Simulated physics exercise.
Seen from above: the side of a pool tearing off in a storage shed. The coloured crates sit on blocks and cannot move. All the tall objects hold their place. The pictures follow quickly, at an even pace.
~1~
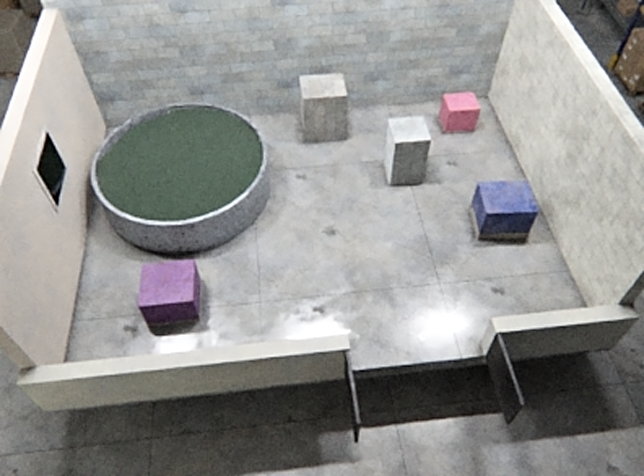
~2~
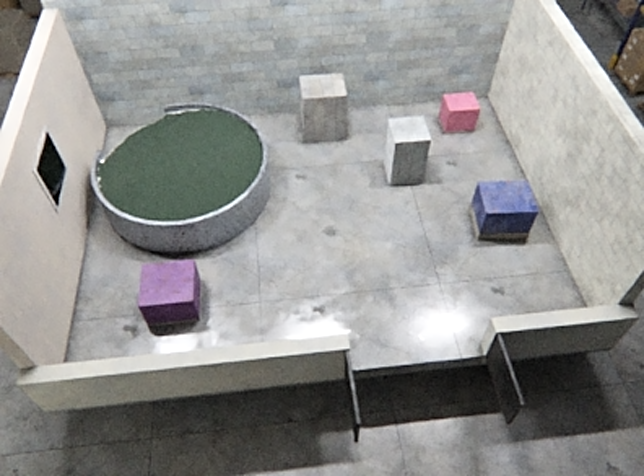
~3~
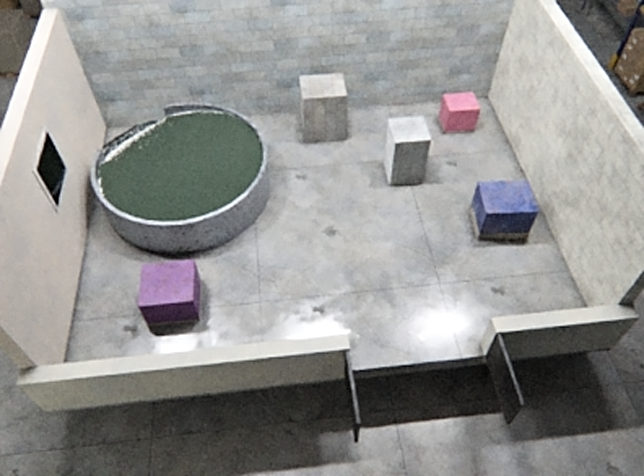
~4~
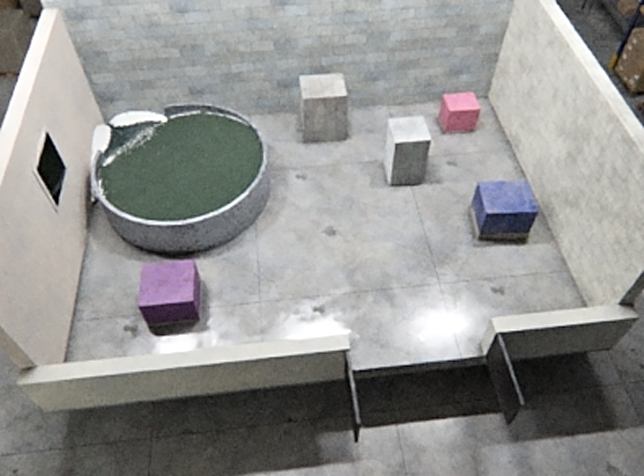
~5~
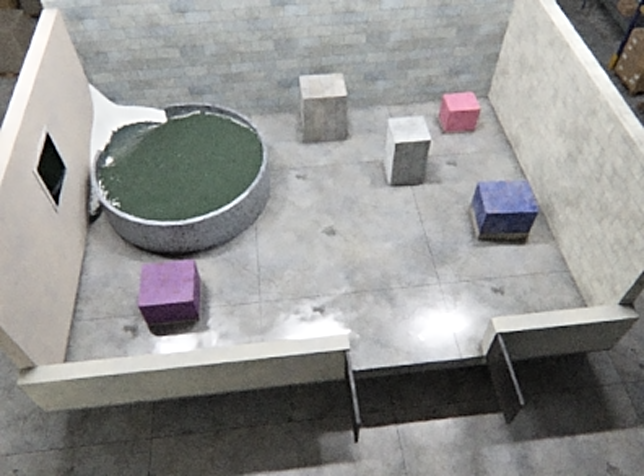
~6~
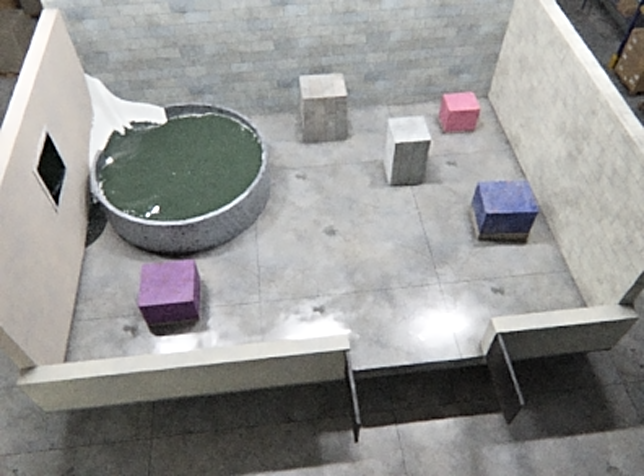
A large round grey pool of dark green water stands at the left of a walled, open-topped room with a pale concrete floor, seen from high above by a still camera. A purple block sits in front of it, two grey blocks stand near the back, and pink and blue blocks sit at the right. The pool's far left rim opens, and whitish water pours through the gap, surging against the left wall, while the blocks stay still.
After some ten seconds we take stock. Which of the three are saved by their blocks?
One by one: The blue crate escapes dry; the pink crate is wetted; the purple crate is wetted.
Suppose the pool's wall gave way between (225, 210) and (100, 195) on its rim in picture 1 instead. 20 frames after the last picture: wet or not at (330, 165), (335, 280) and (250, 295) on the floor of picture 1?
As listed: Not flooded, under water, awash.
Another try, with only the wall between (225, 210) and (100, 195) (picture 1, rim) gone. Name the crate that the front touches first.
The purple one.
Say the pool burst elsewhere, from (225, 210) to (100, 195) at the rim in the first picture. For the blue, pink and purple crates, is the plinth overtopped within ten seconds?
In short: Blue crate gets wet, pink crate is wetted, purple crate takes water.
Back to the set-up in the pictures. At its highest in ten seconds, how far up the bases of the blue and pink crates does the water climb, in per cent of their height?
Roughly 80 per cent, then 260 per cent.
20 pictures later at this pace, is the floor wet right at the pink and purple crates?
Then: Pink: Touched, purple: Water there.
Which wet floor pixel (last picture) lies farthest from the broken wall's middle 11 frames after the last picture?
Roughly at (386, 112).
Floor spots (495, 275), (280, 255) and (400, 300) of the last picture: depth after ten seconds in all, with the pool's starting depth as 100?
Roughly 10, 6 and 10 per cent, in turn.
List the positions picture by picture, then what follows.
Still water in the round pool at (181, 161), in the first picture.
The front is at a hidden place, out from the gap on the round pool's far side, in the second picture.
The front is at a hidden place, out from the gap on the round pool's far side, in the third picture.
Water pours out on the round pool's far side and has run to (93, 201), in the fourth picture.
The front is at (90, 220), out from the gap on the round pool's far side, in the fifth picture.
Water pours out on the round pool's far side and has run to (86, 241), in the sixth picture.
A moment on, water covers 10 % of the floor; the blue crate not reached, the pink crate not reached, the purple crate not reached.
Next, water covers 20 % of the floor; the blue crate not reached, the pink crate not reached, the purple crate water round its plinth.
Then, water covers 50 % of the floor; the blue crate not reached, the pink crate water round its plinth, the purple crate water round its plinth.
Later, water covers 90 % of the floor; the blue crate water round its plinth, the pink crate water round its plinth, the purple crate water round its plinth.
In the end, water covers 100 % of the floor; the blue crate stayed above the water, the pink crate was topped, the purple crate was topped.
